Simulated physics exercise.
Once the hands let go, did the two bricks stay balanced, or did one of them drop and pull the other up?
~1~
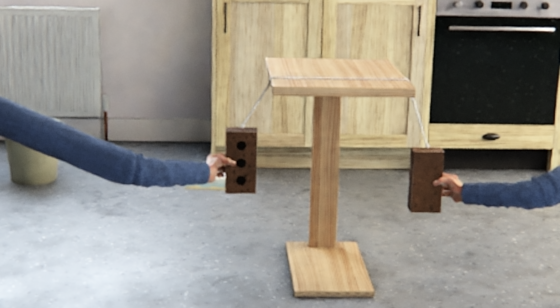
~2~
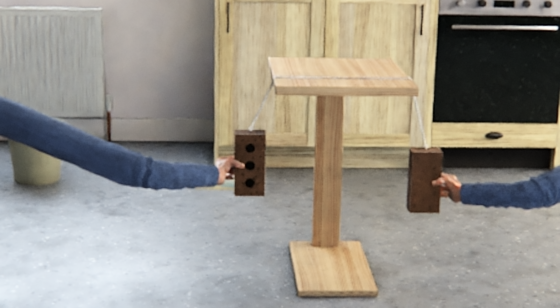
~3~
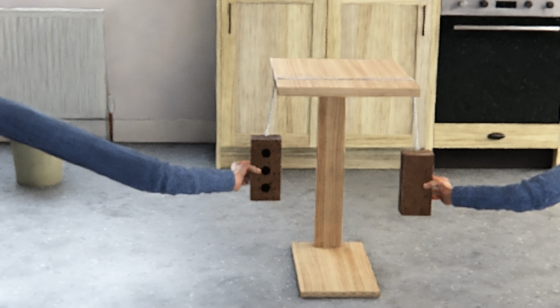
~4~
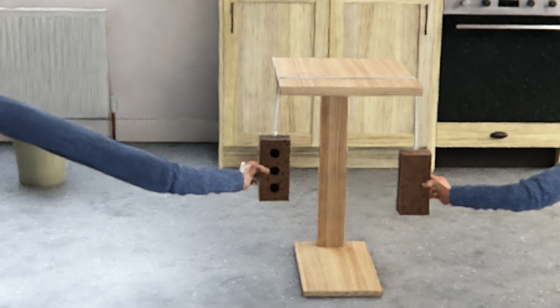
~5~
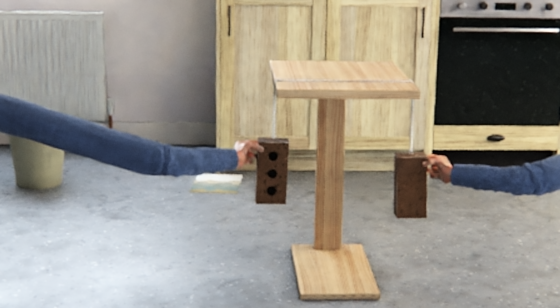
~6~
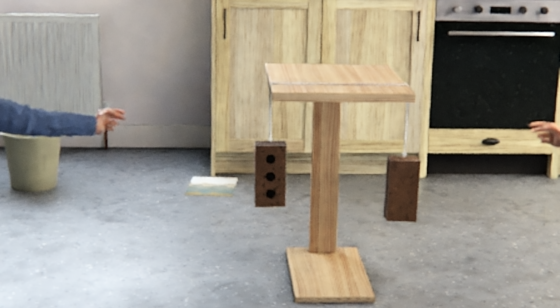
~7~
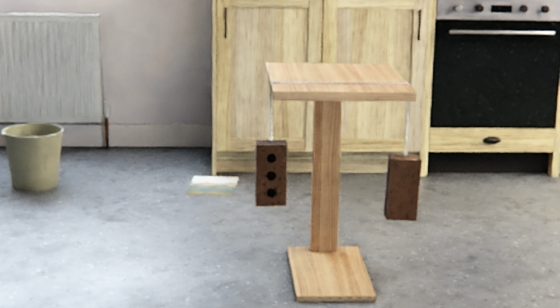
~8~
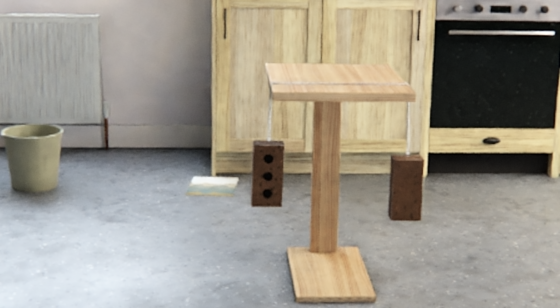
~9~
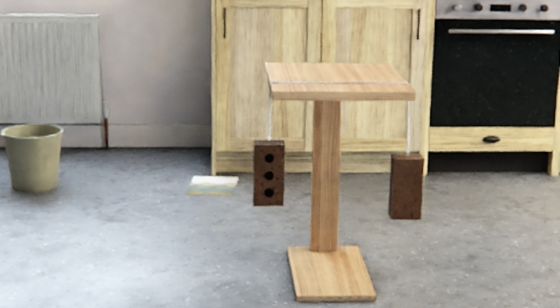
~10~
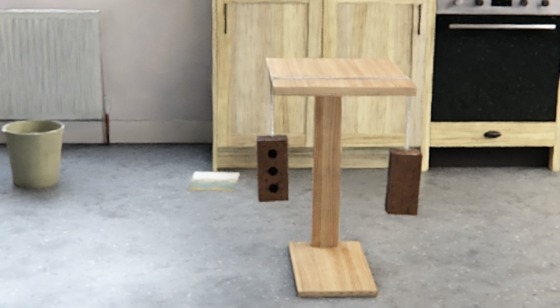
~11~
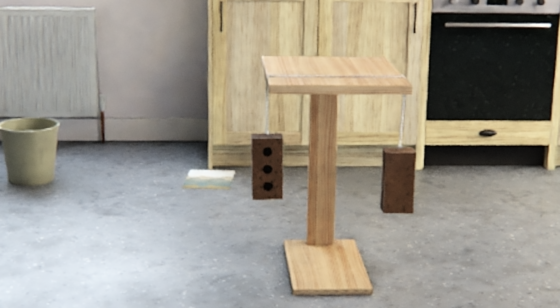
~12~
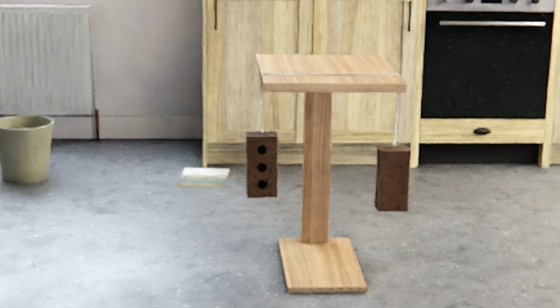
They stayed balanced. Both bricks kept hanging at about the same height on either side of the table, and neither one pulled the other up.
